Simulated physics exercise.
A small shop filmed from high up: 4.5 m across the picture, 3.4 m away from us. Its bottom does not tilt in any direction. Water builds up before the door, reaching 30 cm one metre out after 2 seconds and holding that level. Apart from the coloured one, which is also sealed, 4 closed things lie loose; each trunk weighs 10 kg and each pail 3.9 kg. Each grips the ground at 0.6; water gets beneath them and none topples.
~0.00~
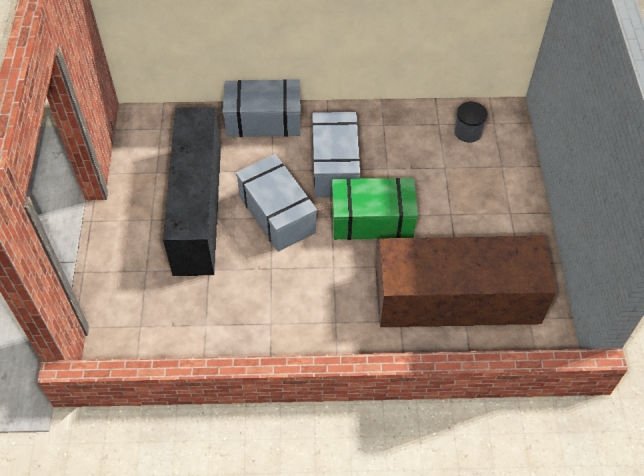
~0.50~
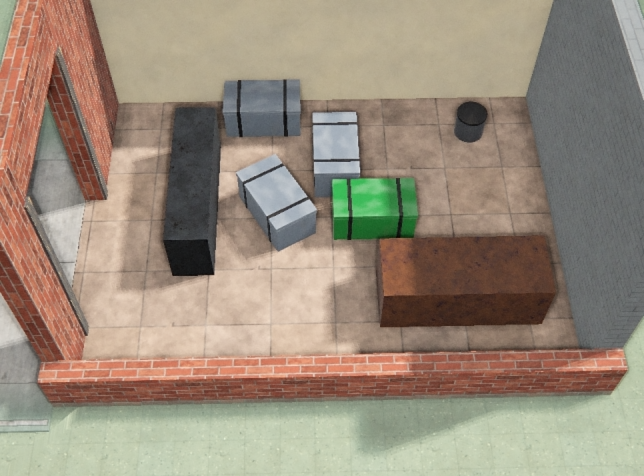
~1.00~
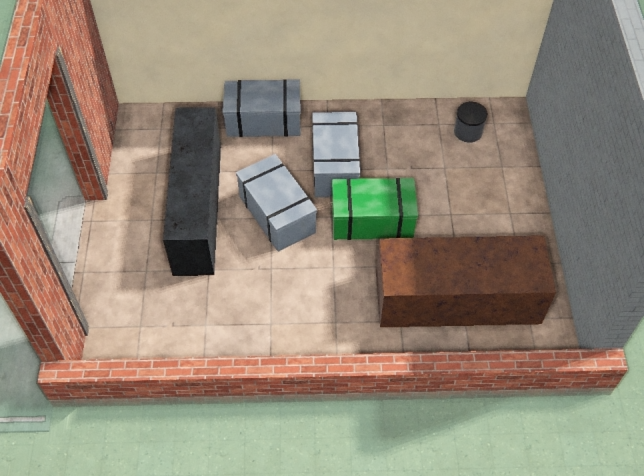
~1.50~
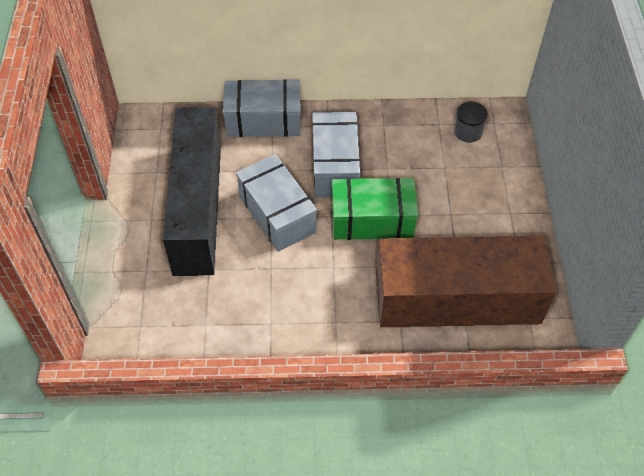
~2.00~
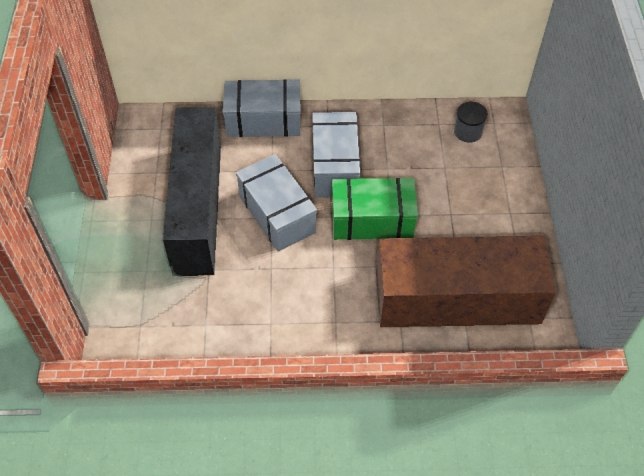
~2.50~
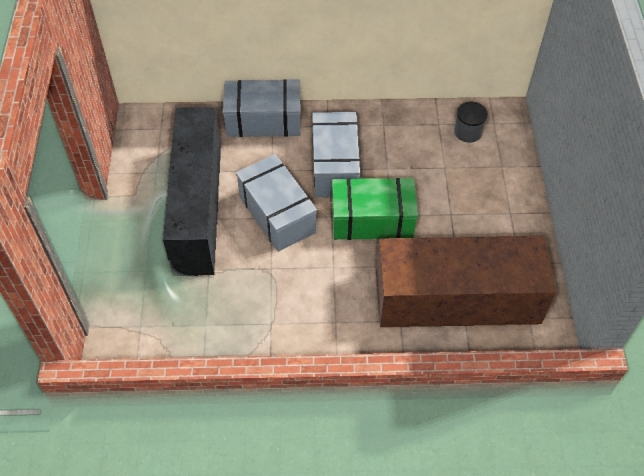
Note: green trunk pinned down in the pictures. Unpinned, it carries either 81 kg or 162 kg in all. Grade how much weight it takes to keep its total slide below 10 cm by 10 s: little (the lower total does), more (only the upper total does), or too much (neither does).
Grade: Little.
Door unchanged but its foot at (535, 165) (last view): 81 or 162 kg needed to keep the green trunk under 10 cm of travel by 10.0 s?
The small mass already works.
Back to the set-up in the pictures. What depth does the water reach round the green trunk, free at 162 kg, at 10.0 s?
Roughly 16 cm.
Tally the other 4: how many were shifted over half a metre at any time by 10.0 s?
The count comes to 4.
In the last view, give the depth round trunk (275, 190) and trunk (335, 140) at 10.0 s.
First about 13 cm, second about 15 cm.
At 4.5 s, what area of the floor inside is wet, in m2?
The covered patch comes to about 8.5 m2.
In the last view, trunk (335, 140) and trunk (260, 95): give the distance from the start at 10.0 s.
Respectively 150 and 80 cm.
After 3.5 s the green trunk would be 0 cm from its start with 81 kg and 0 cm from its start with 162 kg; 0 cm of water round it then.
After 4.5 s the green trunk would be 0 cm from its start with 81 kg and 0 cm from its start with 162 kg; 3 cm of water round it then.
After 7.0 s the green trunk would be 0 cm from its start with 81 kg and 0 cm from its start with 162 kg; 9 cm of water round it then.
After 10.0 s the green trunk would be 0 cm from its start with 81 kg and 0 cm from its start with 162 kg; 16 cm of water round it then.
